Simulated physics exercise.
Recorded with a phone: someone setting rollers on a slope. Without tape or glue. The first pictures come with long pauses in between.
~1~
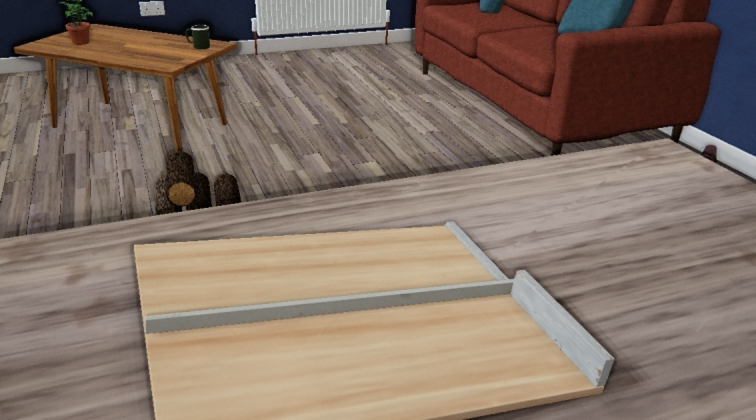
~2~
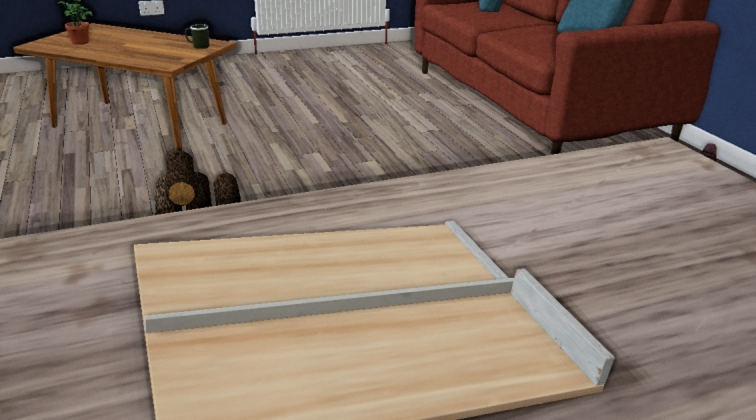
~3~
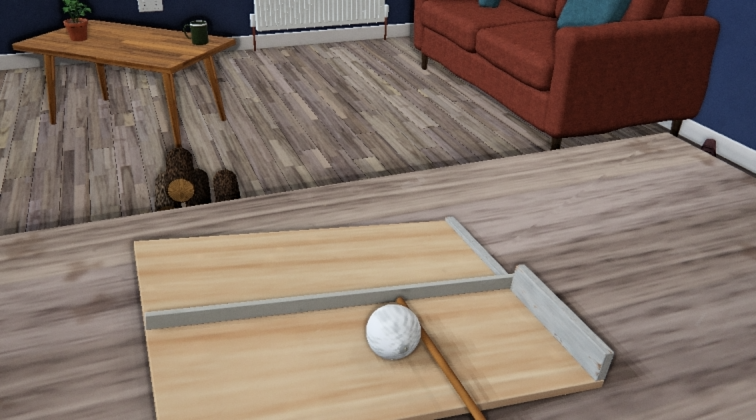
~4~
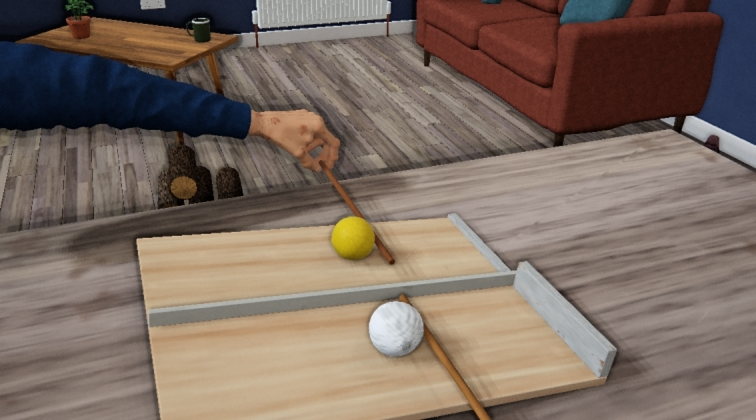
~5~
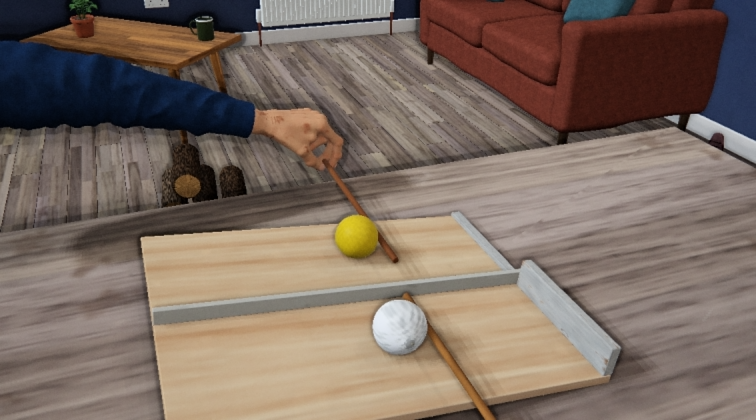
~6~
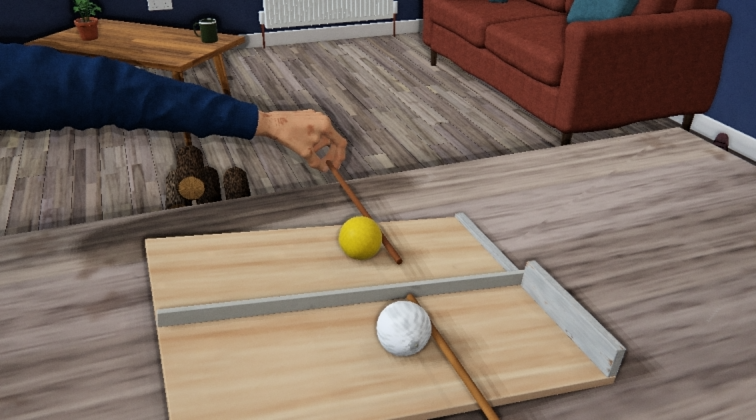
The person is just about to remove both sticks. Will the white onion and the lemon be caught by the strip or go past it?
The white onion is caught, the lemon goes past the strip.
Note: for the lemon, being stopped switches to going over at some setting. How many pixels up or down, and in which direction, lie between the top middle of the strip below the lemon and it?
Roughly 4 pixels upward.
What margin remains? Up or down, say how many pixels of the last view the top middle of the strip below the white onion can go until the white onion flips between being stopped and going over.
It would take a shift of about 20 pixels, down.
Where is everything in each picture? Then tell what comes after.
In the first picture, board (353, 300).
In the second picture, board (353, 299).
In the third picture, white onion (394, 332); board (352, 296).
In the fourth picture, held back by the sticks; lemon (353, 238); board (355, 293).
In the fifth picture, held back by the sticks; white onion (400, 327); board (359, 291).
In the sixth picture, held back by the sticks; white onion (404, 329); lemon (360, 238); board (363, 292).
Then, 0.50 s on from there, white onion rolling on the board near (472, 320); lemon rolling on the board near (417, 234).
Then, 0.90 s on from there, white onion resting against the strip near (545, 310); lemon off the board near (519, 232).
Then, 1.32 s on from there, white onion resting against the strip near (545, 310); lemon off the board near (615, 213).
In the end, the white onion stops on the board, near (545, 310); the lemon rolls off the board.
